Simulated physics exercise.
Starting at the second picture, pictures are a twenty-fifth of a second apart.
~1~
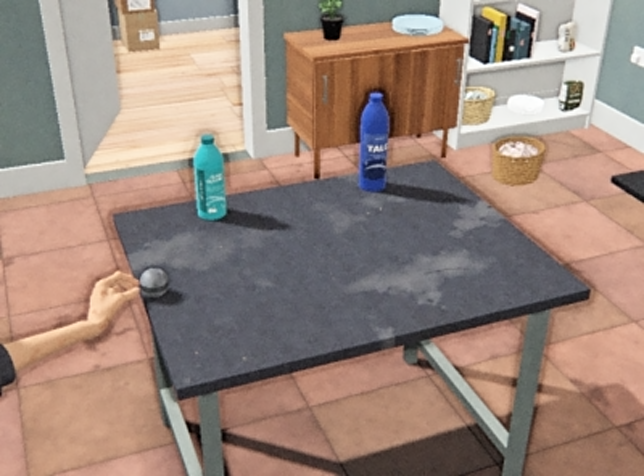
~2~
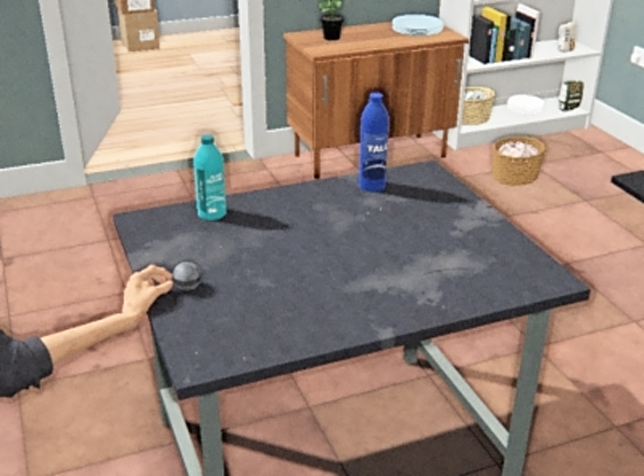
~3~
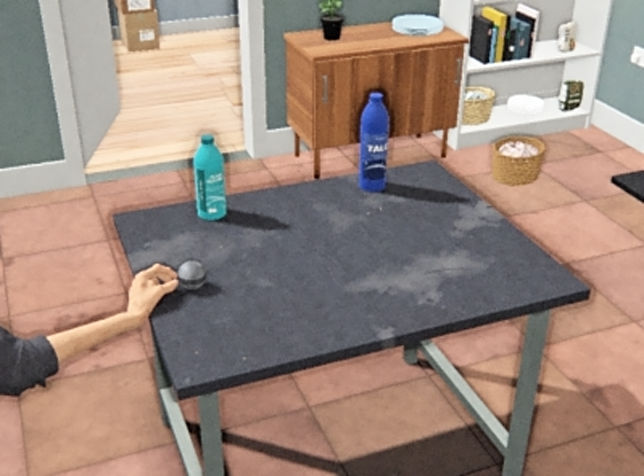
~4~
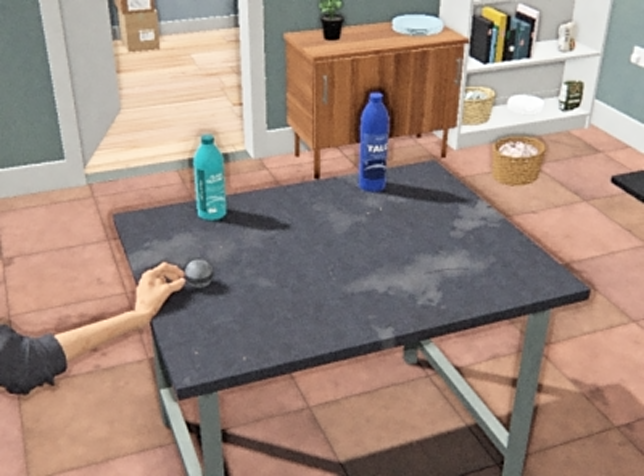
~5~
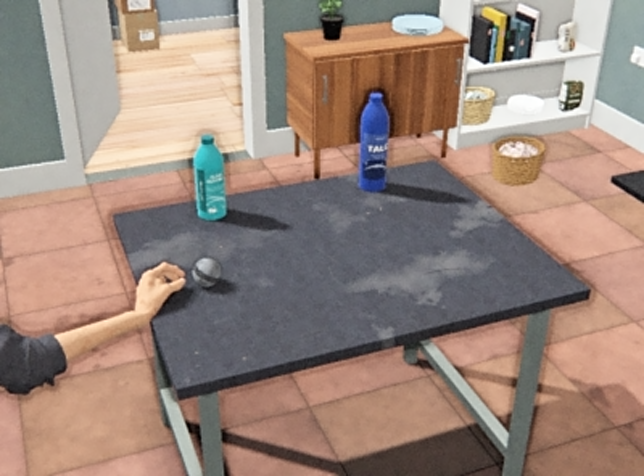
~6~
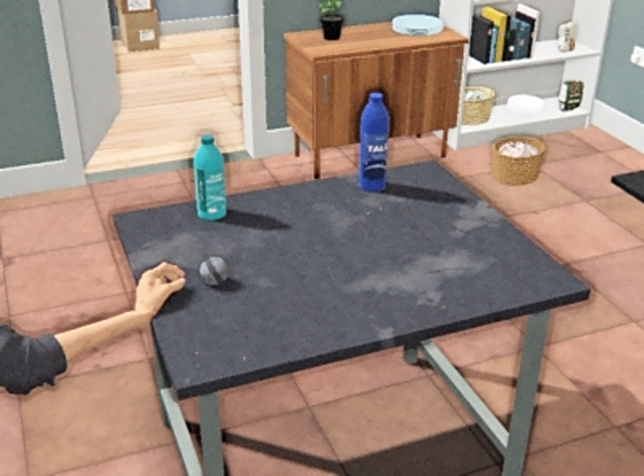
In a room with terracotta floor tiles, seen from above by a still camera, a dark grey table stands before a wooden cabinet and white shelves. A teal bottle and a blue bottle stand towards its back, while a hand holds a grey ball at the left edge. The hand moves the ball rightward onto the tabletop, then stays nearly still as the ball rolls slowly away from its fingers.
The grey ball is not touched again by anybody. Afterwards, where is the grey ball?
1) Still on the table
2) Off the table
(1) Still on the table.
Then, 0.10 s on from there, grey ball shifted about its own width near (231, 268).
Then, 0.30 s on from there, grey ball shifted well along near (259, 262).
Then, 0.60 s on from there, grey ball shifted well along near (284, 257).
In the end, moved from the start, grey ball. At the end, from the last picture's camera, grey ball near (292, 256).
